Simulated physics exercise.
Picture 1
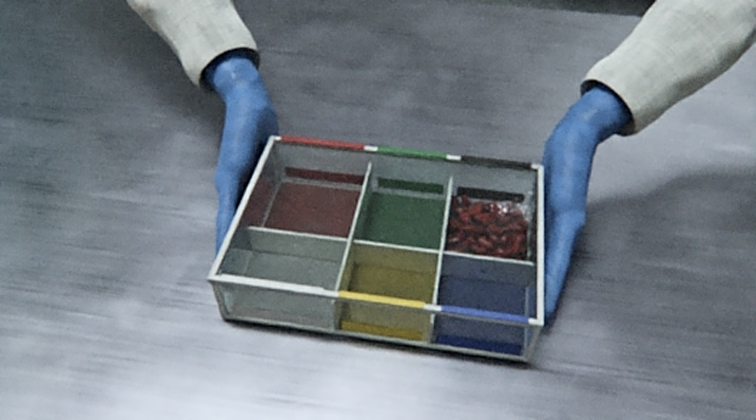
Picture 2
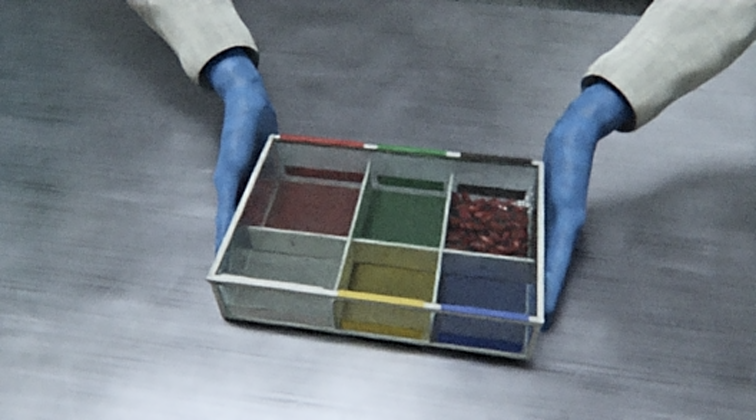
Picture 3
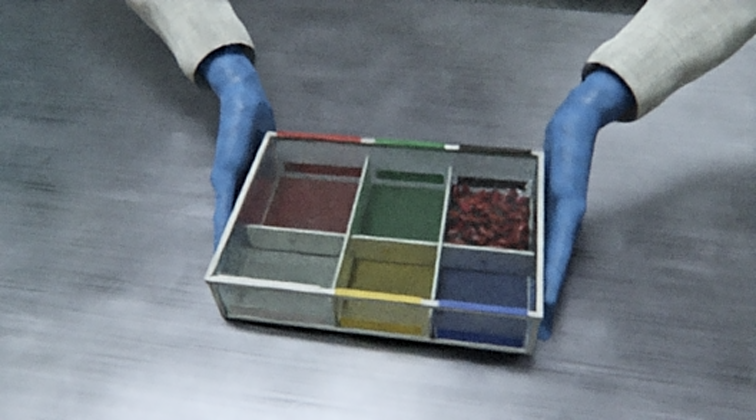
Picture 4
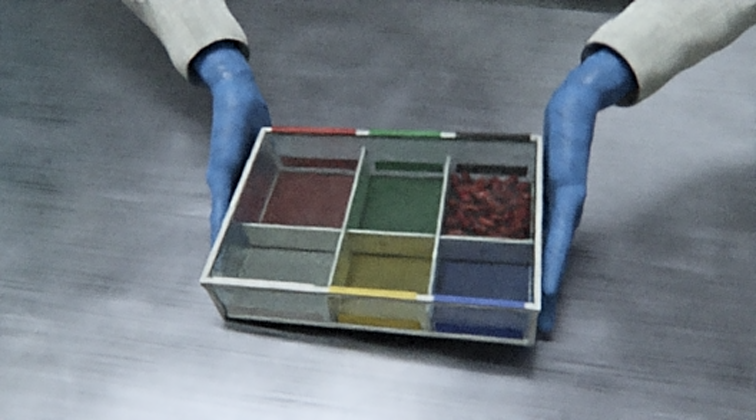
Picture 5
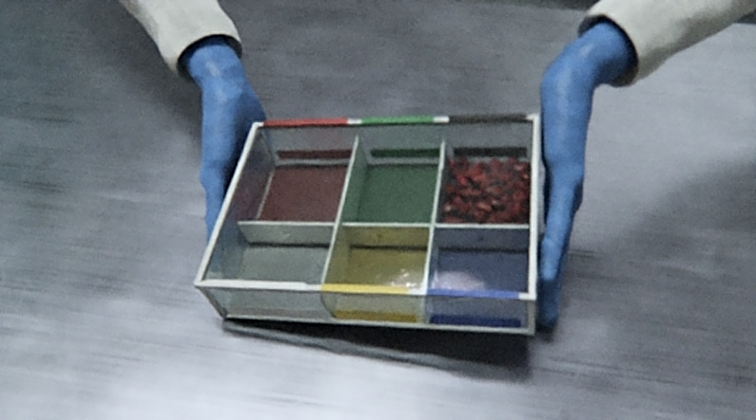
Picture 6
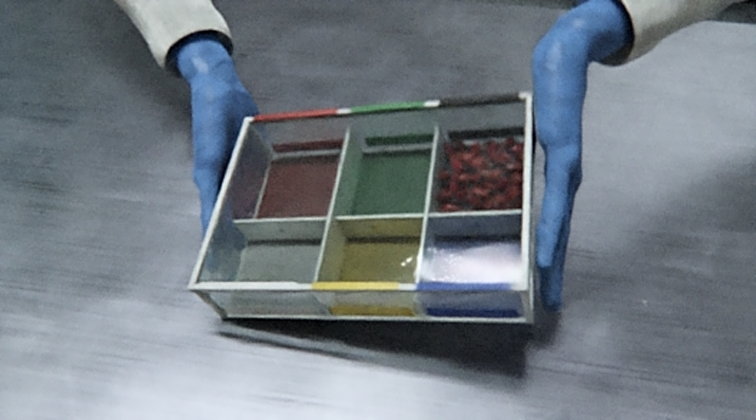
On a grey streaked surface, two blue-gloved hands held a clear box with six coloured compartments and slowly tilted it toward the left front, while the dark red pieces stayed in the back right compartment.
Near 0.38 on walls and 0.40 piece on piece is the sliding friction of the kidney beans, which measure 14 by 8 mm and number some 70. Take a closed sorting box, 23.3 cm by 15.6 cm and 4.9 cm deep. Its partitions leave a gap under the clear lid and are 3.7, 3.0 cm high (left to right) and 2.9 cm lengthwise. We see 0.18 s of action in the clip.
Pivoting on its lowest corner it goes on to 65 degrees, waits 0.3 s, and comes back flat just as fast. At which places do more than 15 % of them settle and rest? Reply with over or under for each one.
Red: Under, blue: Under, green: Under, yellow: Over, white: Under, black: Over.
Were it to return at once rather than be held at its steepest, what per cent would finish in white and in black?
You'd end up with white at 0 per cent and black at 55 per cent.
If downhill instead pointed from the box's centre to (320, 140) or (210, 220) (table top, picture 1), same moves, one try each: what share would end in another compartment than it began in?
Estimate: Some 10 % and some 20 % respectively.
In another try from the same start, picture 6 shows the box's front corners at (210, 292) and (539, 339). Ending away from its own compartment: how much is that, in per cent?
That gives some 5 per cent.
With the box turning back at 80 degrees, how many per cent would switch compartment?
Estimate: Around 70 %.
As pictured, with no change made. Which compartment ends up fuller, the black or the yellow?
Black.
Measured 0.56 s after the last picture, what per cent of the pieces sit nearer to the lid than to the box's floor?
20 %.
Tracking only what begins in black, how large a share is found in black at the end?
Roughly 70 per cent.
Then, 0.56 s after the last picture, tilt 65 degrees; green 5 %, yellow 15 %, black 80 %.
Then, 0.93 s after the last picture, tilt 37 degrees; green 5 %, yellow 25 %, black 65 %.
Then, 1.39 s after the last picture, tilt 0 degrees; green 5 %, yellow 25 %, black 65 %.
In the end, red 0 %, blue 0 %, green 5 %, yellow 25 %, white 0 %, black 65 %.
